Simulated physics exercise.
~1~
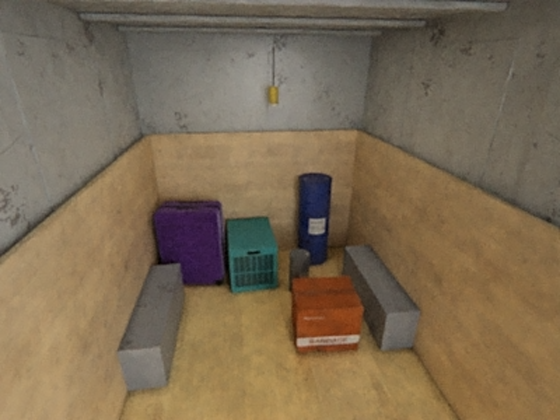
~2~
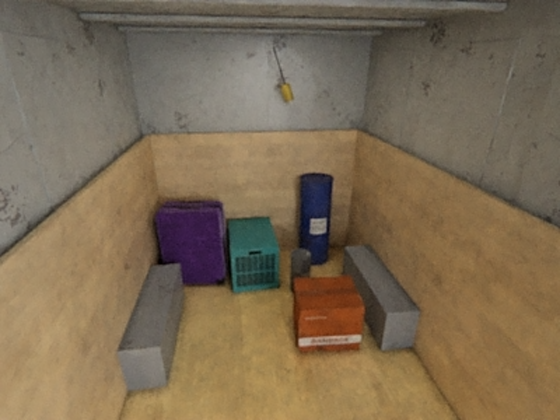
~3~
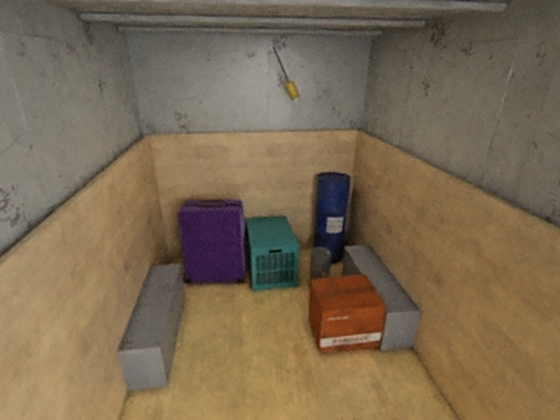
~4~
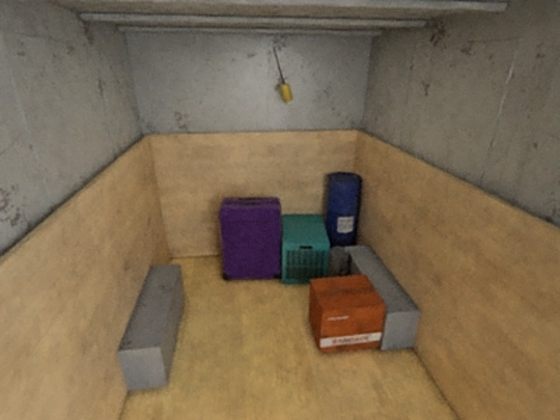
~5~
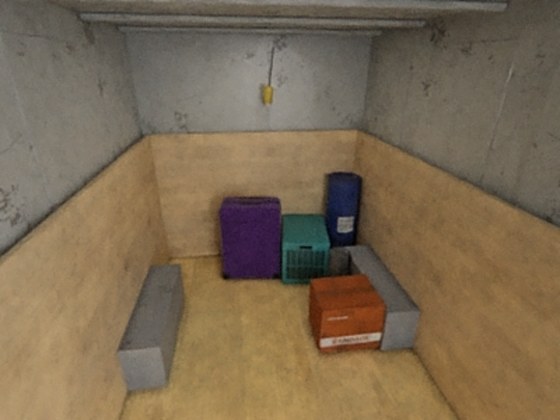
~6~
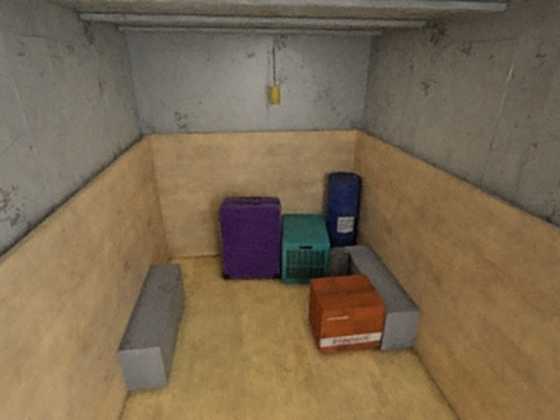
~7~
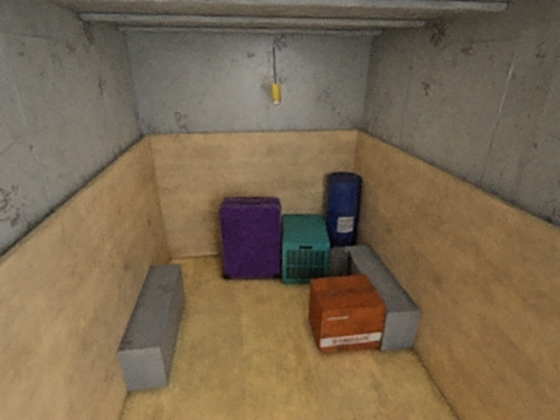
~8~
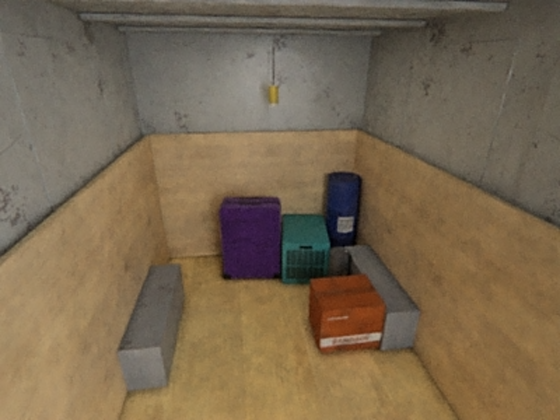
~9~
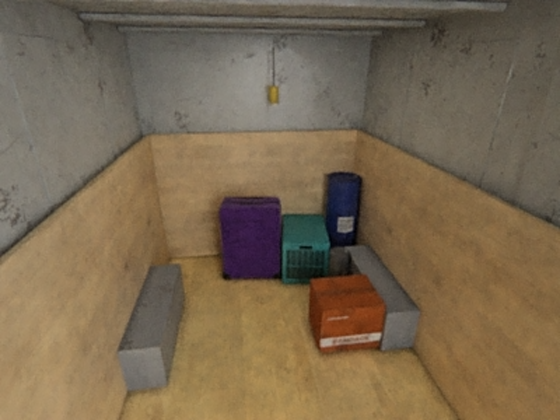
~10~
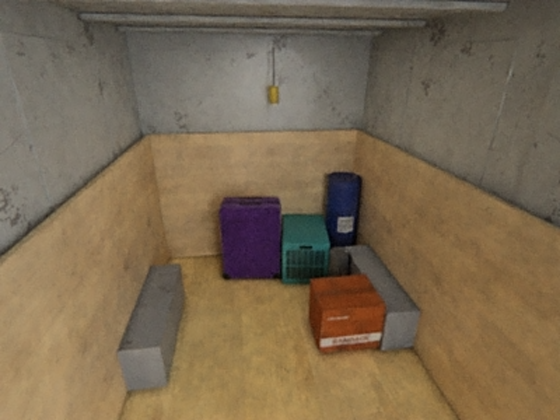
To begin with, a purple case, a turquoise chest, a small grey canister, a blue drum and an orange box stand in a van's load bay between two grey wheel boxes, with a yellow lamp hanging above. The lamp swings out to the right, and then all five items slide right. The orange box stops against the right wheel box, while the case, chest, canister and drum slide further. The lamp swings back and gradually settles. At the end everything rests still and upright, with the case, chest, canister and drum gathered towards the right, well away from their starting spots.
